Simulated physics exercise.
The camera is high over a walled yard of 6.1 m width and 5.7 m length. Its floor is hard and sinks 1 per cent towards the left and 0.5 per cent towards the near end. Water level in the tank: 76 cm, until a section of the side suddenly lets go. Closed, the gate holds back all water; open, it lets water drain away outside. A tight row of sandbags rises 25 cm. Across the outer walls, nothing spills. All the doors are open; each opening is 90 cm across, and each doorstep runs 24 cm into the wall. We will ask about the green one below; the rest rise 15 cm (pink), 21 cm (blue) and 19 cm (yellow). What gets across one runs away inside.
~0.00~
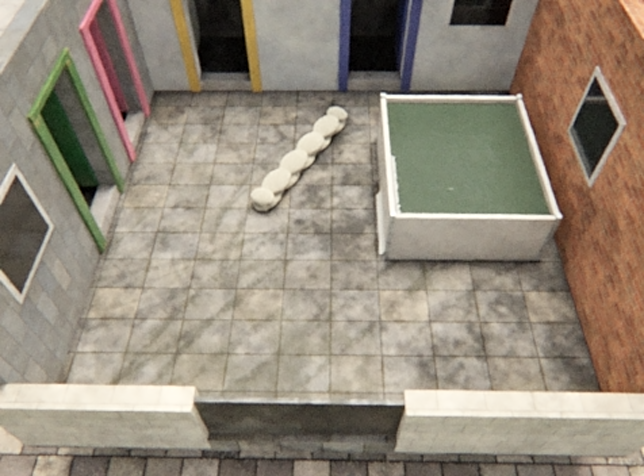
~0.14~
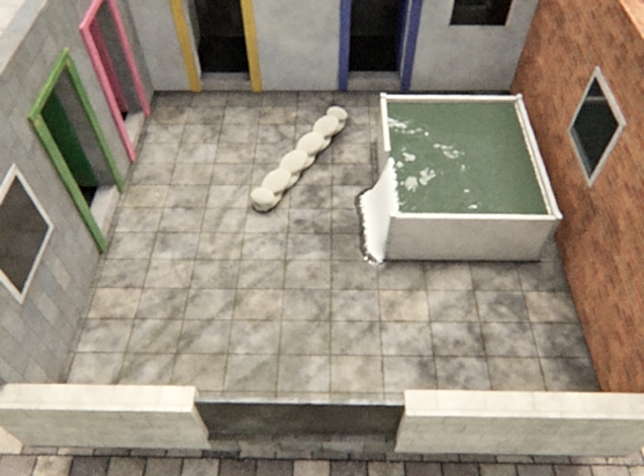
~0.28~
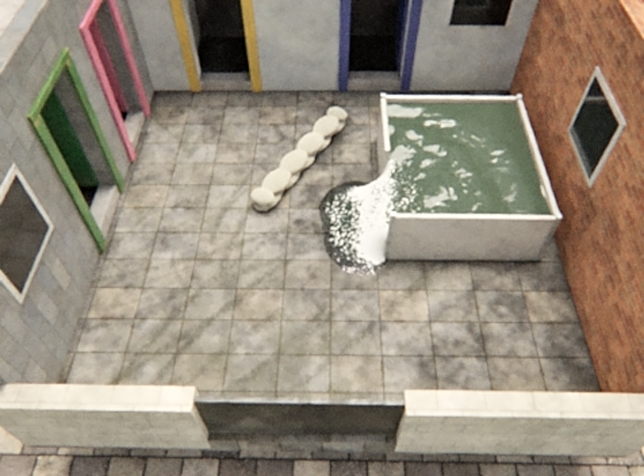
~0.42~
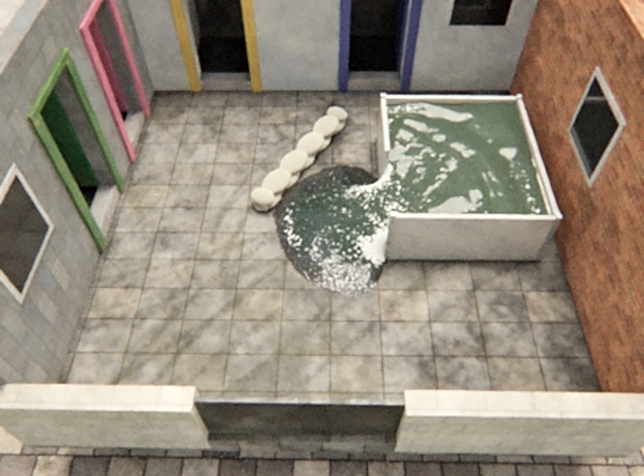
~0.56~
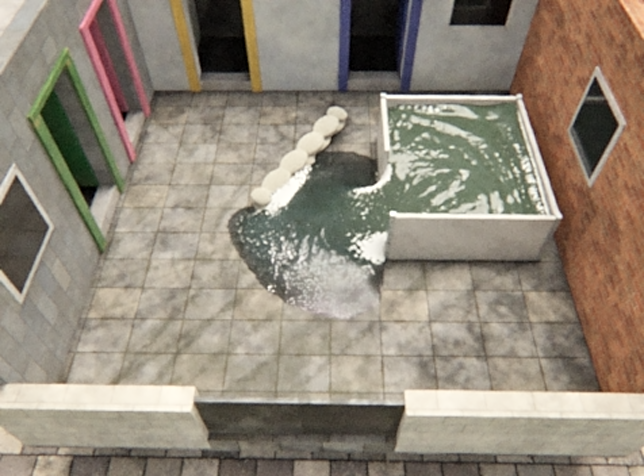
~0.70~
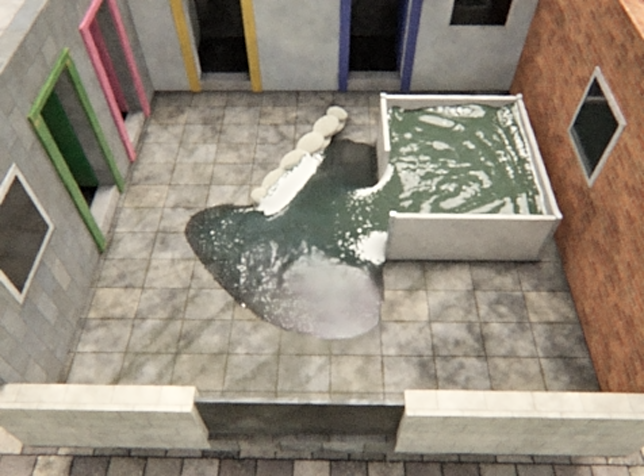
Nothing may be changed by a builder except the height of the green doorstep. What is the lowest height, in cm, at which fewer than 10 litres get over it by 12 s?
23 cm.
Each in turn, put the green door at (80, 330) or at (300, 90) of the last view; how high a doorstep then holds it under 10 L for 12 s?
First place around 32 cm, second around 9.0 cm.
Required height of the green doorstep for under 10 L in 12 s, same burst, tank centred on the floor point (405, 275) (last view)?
That setup calls for roughly 20 cm.
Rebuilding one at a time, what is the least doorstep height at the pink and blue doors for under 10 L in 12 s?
About 10.5 cm at pink and about 9.5 cm at blue.
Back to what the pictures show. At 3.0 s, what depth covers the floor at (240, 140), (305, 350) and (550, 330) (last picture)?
In order: Around 1, 2 and 0 cm.
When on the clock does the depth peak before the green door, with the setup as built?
2.4 s.
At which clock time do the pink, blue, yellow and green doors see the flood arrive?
Arrives: Pink 2.0 s / blue 2.0 s / yellow 3.4 s / green 1.0 s.
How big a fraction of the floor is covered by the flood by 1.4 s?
Some 40 per cent is wet.
After 1.4 s water covers 40 % of the floor, deepest (44 cm) near (280, 205); 19 cm at the green door, 0 litres in over its 21 cm doorstep.
After 3.0 s water covers 55 % of the floor, deepest (40 cm) near (81, 314); 21 cm at the green door, 14 litres in over its 21 cm doorstep.
After 12.0 s water covers 95 % of the floor, deepest (18 cm) near (48, 415); 11 cm at the green door, 16 litres in over its 21 cm doorstep.
At the green door as built, the water arrived by 1.1 s and peaked near 26 cm at 2.4 s.
With a doorstep of 20.5 cm, 19 litres would have come in within the 12 s; with 28 cm, 1 litre. So under 10 litres takes about 23 cm.
